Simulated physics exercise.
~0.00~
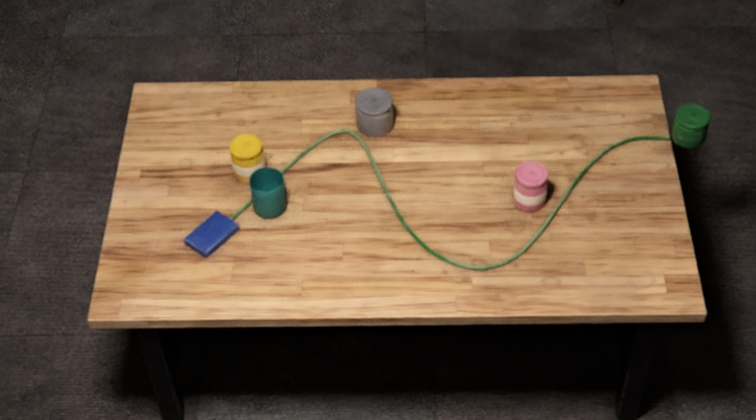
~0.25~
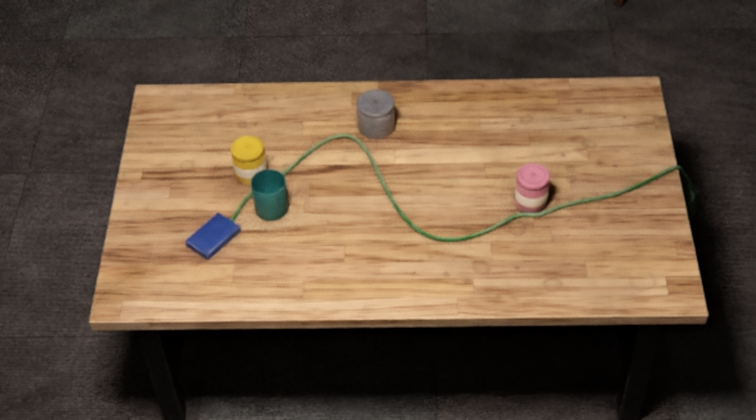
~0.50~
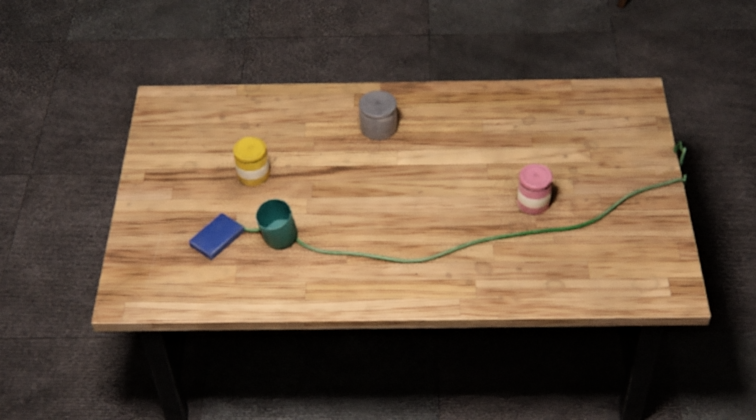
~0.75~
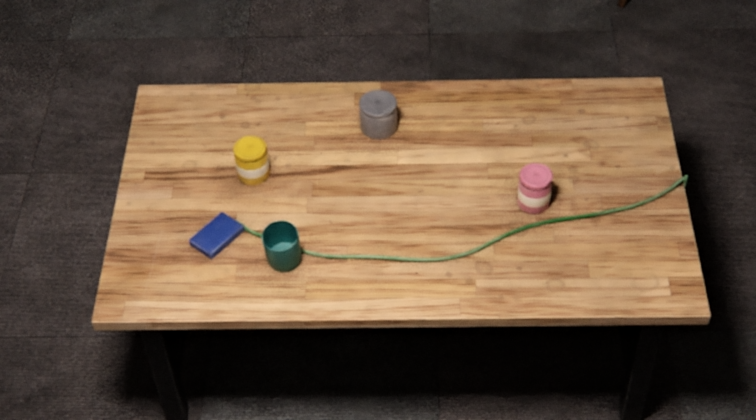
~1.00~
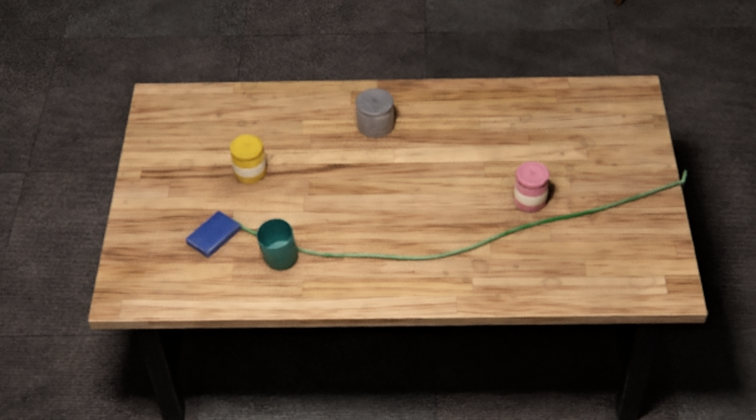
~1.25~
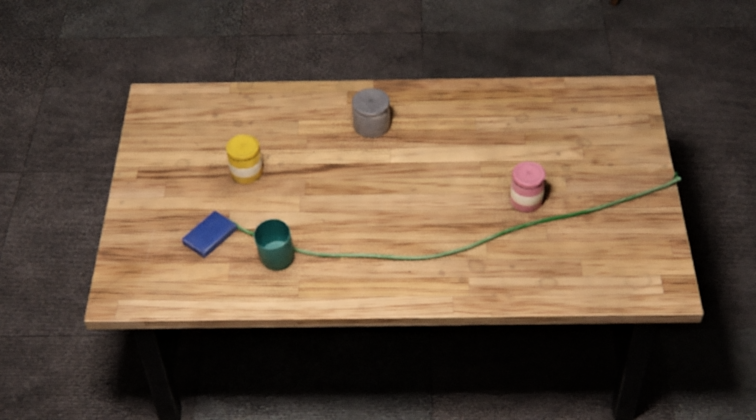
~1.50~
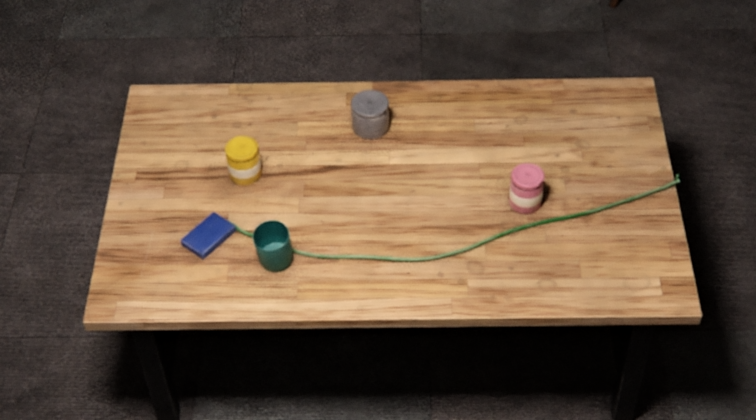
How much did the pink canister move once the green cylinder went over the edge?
The pink canister hardly moved at all. It was still standing in practically the same spot on the right side of the table at the end.
On a wooden table, a green cylinder dropped off the right edge, pulling the winding green cable straighter and dragging the teal cup a short way toward the front, where it stopped beside the blue phone while the cable's end rested at the edge.
